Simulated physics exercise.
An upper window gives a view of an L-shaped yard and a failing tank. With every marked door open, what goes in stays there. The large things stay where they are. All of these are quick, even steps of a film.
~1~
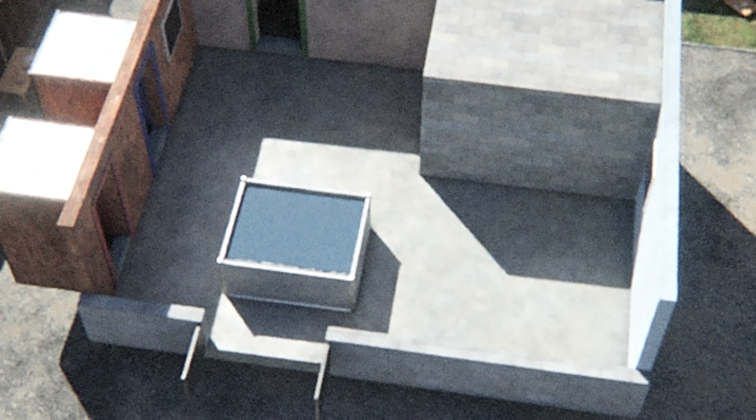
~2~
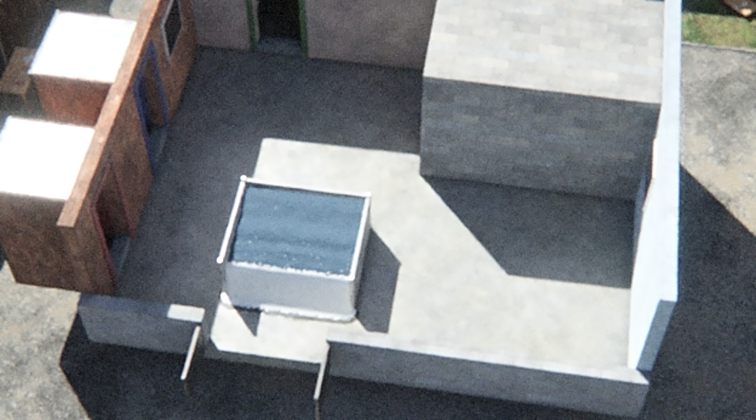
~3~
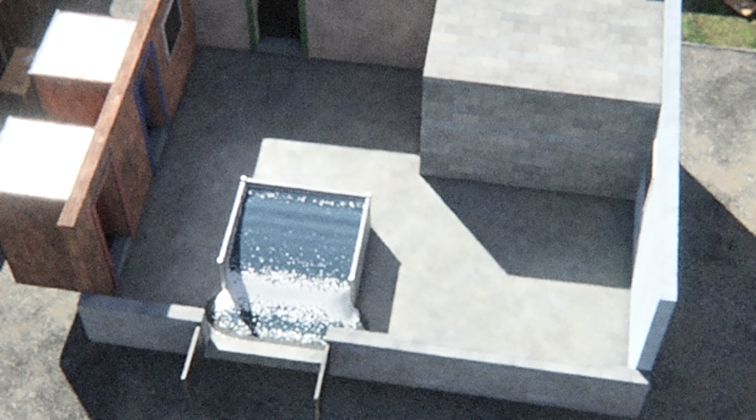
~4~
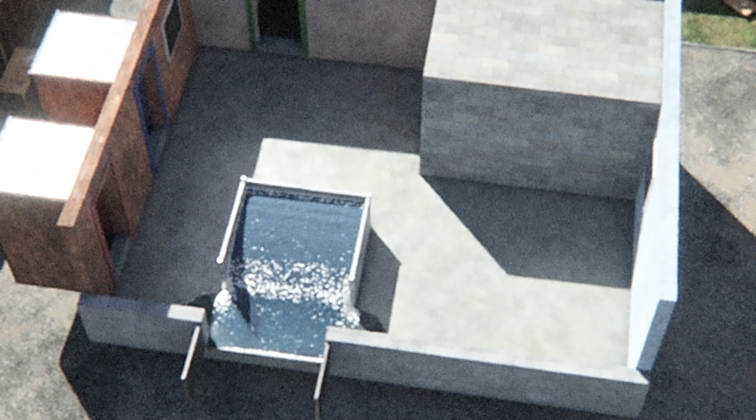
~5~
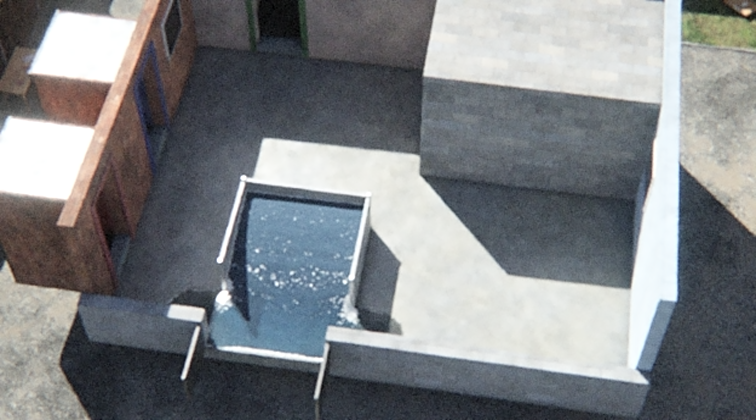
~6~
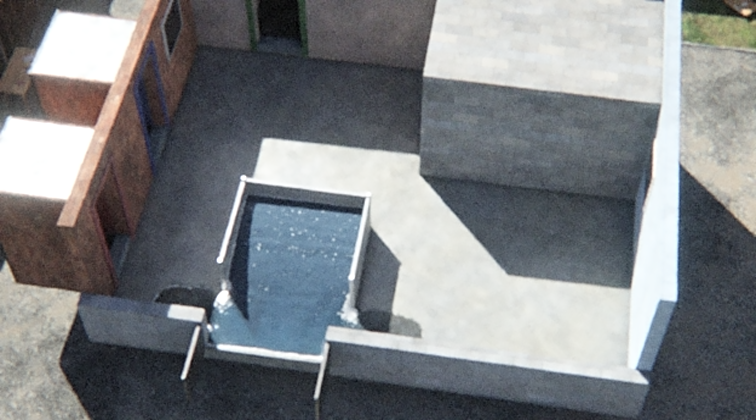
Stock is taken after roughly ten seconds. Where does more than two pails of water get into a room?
In the end the green door will not go over two buckets, the blue door will not go over two buckets, the red door will not go over two buckets.
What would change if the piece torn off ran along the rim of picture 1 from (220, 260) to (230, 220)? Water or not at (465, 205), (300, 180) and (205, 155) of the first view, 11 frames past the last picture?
Listed order gives left alone; left alone; sopping.
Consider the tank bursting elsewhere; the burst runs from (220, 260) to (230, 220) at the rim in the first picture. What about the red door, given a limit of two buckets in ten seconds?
Note: Red door admits more.
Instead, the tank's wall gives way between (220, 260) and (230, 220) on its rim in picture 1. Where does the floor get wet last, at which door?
It would be the green one.
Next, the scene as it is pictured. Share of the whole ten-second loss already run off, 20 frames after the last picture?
Around 85 % of the total, roughly.
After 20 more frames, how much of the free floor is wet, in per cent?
It comes to 40 per cent.
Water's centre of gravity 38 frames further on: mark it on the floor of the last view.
It is near (366, 263).
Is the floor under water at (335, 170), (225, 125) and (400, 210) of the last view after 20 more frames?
Point by point: Not yet wet, not yet wet, not yet wet.
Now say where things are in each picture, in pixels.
The first picture shows the open tank at (296, 230) is whole and still.
In the second picture, water pours out at (288, 291) and has run to (356, 313).
In the third picture, water pours out at (288, 291) and has run to a hidden place.
In the fourth picture, water pours out at (288, 292) and has run to a hidden place.
In the fifth picture, water pours out at (289, 293) and has run to a hidden place.
In the sixth picture, the front is at a hidden place, out from the gap at (289, 293).
A moment on, water covers 15 % of the floor; the green door not reached, the blue door not reached, the red door wet at the sill, nothing in.
Next, water covers 30 % of the floor; the green door not reached, the blue door not reached, the red door wet at the sill, nothing in.
Then, water covers 40 % of the floor; the green door not reached, the blue door wet at the sill, nothing in, the red door wet at the sill, nothing in.
Later, water covers 45 % of the floor; the green door not reached, the blue door wet at the sill, nothing in, the red door wet at the sill, nothing in.
In the end, water covers 55 % of the floor; the green door not reached, the blue door wet at the sill, nothing in, the red door wet at the sill, nothing in.
